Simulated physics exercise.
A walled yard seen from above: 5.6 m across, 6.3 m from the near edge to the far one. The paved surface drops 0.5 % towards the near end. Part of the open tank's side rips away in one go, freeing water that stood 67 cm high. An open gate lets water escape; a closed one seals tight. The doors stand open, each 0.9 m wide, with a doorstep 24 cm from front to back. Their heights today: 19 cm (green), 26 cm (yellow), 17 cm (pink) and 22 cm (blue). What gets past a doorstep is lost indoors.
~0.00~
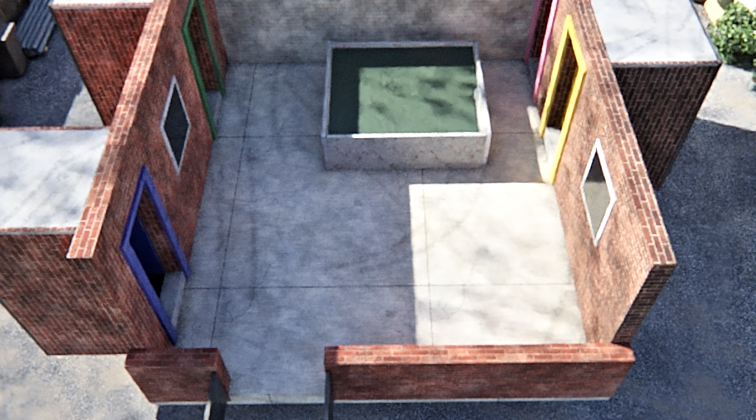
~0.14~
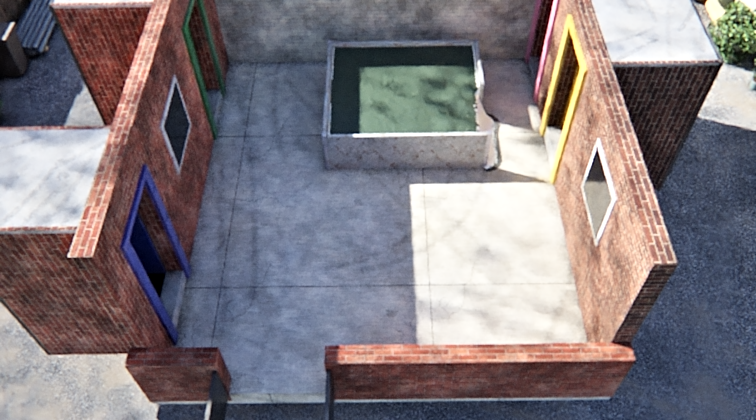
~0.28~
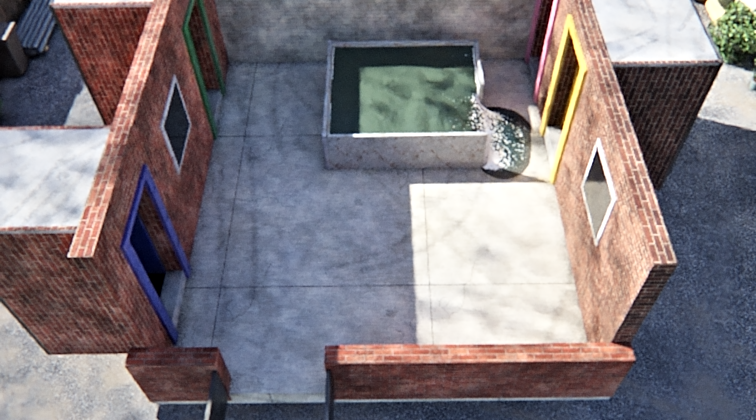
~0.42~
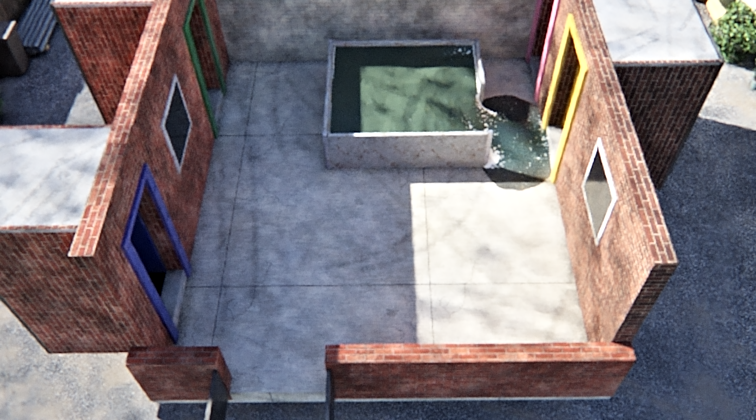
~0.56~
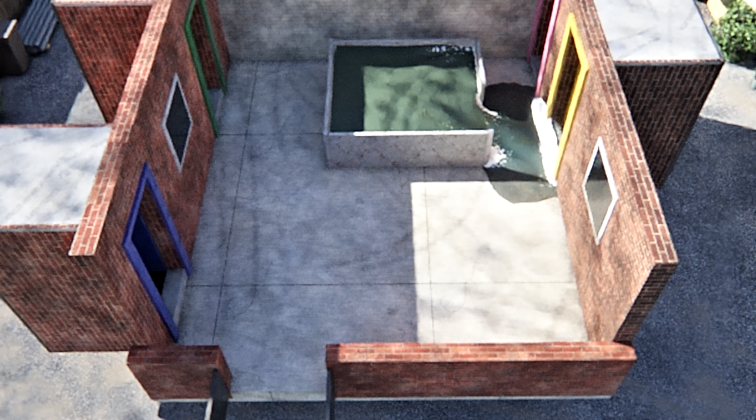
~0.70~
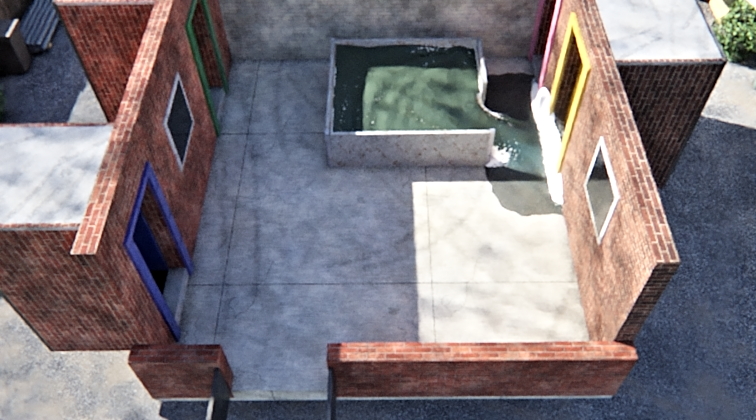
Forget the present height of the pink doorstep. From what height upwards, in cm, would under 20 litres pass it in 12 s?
It would have to be roughly 22 cm high.
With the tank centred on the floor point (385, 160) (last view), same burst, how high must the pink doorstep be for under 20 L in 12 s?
About 15 cm.
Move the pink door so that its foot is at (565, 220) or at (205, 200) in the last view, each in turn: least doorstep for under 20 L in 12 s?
About 13.0 and 9.5 cm.
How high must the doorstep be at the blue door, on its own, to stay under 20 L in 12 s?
About 11.5 cm at blue.
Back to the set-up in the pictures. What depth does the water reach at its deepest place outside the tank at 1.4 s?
Roughly 52 cm.
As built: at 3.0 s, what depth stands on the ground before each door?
Depths in cm: Green 0, yellow 35, pink 18, blue 0.
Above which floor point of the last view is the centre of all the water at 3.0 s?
Around (447, 144).
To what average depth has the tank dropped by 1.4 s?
Some 51 cm.
After 1.4 s water covers 15 % of the floor, deepest (52 cm) near (549, 147); 11 cm at the pink door, 0 litres in over its 17 cm doorstep.
After 3.0 s water covers 40 % of the floor, deepest (38 cm) near (549, 147); 18 cm at the pink door, 12 litres in over its 17 cm doorstep.
After 12.0 s water covers 100 % of the floor, deepest (20 cm) near (596, 370); 11 cm at the pink door, 54 litres in over its 17 cm doorstep.
At the pink door as built, the water arrived by 0.8 s and peaked near 20 cm at 4.2 s.
Run again over the same 12 s with other heights there, 36 litres in over 19 cm, 7 litres over 25.5 cm. The limit of 20 litres is kept from about 22 cm up.
